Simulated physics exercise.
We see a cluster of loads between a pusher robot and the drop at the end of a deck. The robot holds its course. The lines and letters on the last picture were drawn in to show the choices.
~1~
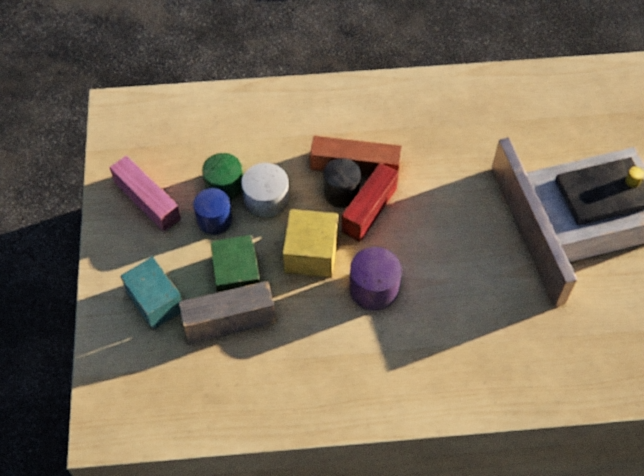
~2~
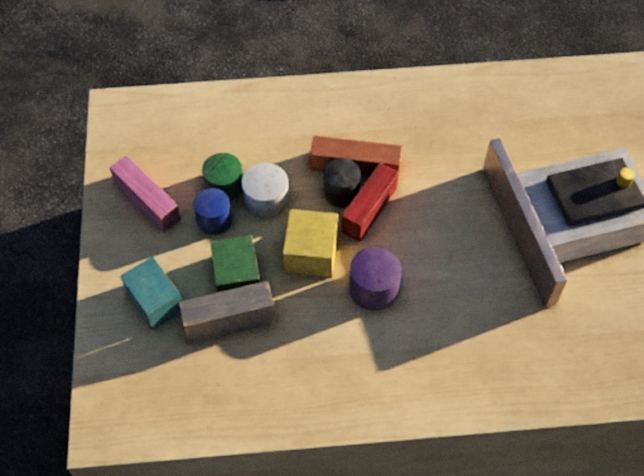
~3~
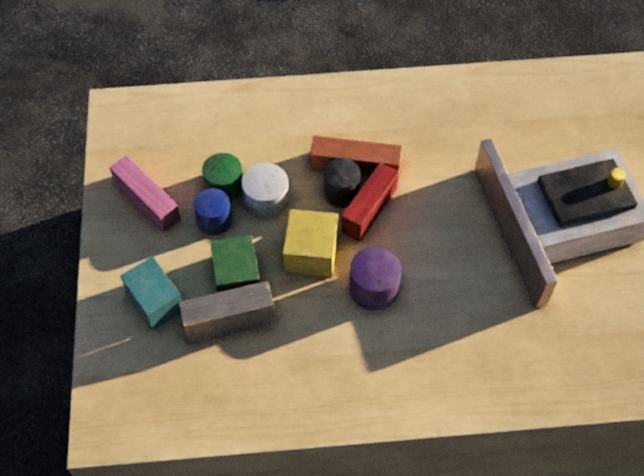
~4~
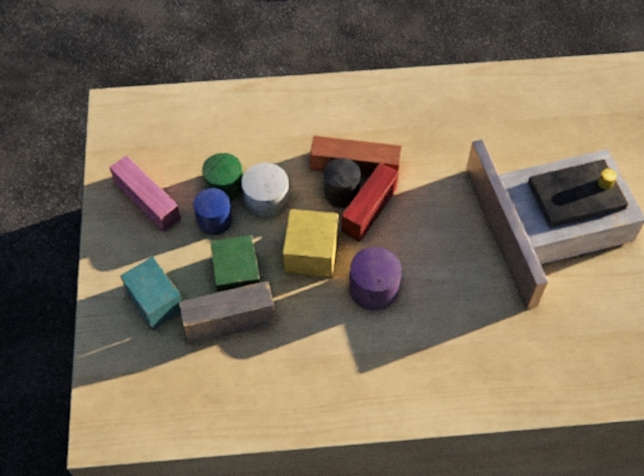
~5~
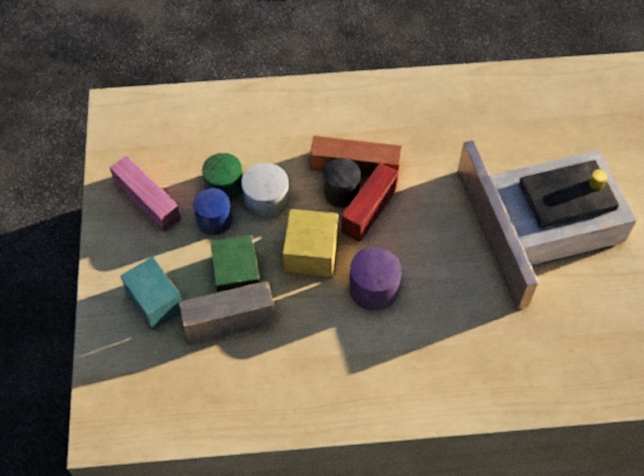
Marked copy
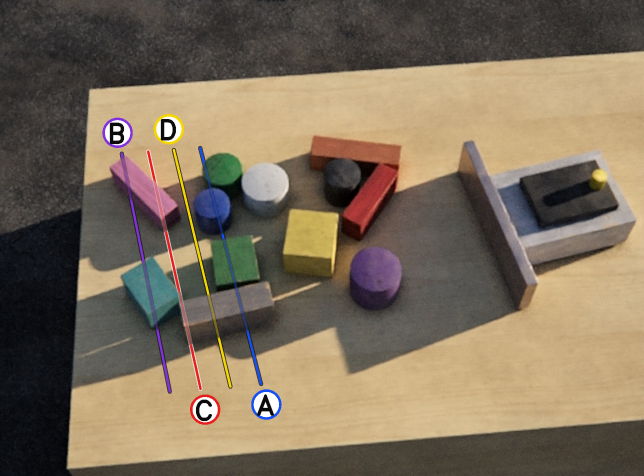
A pusher robot with a wide, flat blade crept slowly to the left across a wooden deck, moving a short way toward a cluster of colourful blocks and canisters, which all stayed still.
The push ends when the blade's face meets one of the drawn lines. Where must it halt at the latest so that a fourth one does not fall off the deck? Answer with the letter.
At B, and not beyond.
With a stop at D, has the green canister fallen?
By then, no.
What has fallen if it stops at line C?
The turquoise crate goes over.
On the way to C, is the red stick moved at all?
Yes.
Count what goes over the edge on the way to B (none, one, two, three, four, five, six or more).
By then, three.
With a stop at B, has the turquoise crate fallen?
Yes.
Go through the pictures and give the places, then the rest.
In the first picture, white canister (266, 190); orange bar (356, 158); purple canister (375, 279).
In the second picture, robot (590, 192); grey bar (228, 313).
In the third picture, robot (581, 192); green canister (223, 177).
In the fourth picture, robot (572, 193); green crate (236, 268).
In the fifth picture, robot (563, 194); pink stick (145, 193); red stick (370, 202); yellow crate (311, 243).
On the marked copy, A at (228, 257); B at (144, 263); C at (172, 261); D at (200, 259).
Following B. Soon after the start, robot (438, 203); orange bar (307, 148); purple canister (355, 283).
Later, robot (311, 213); turquoise crate (121, 309); pink stick (139, 196).
In the end, robot (210, 220); turquoise crate over the edge; green crate over the edge; three fallen.
As for the rest, A is within the limit but short; C is within the limit but short; D is within the limit but short.
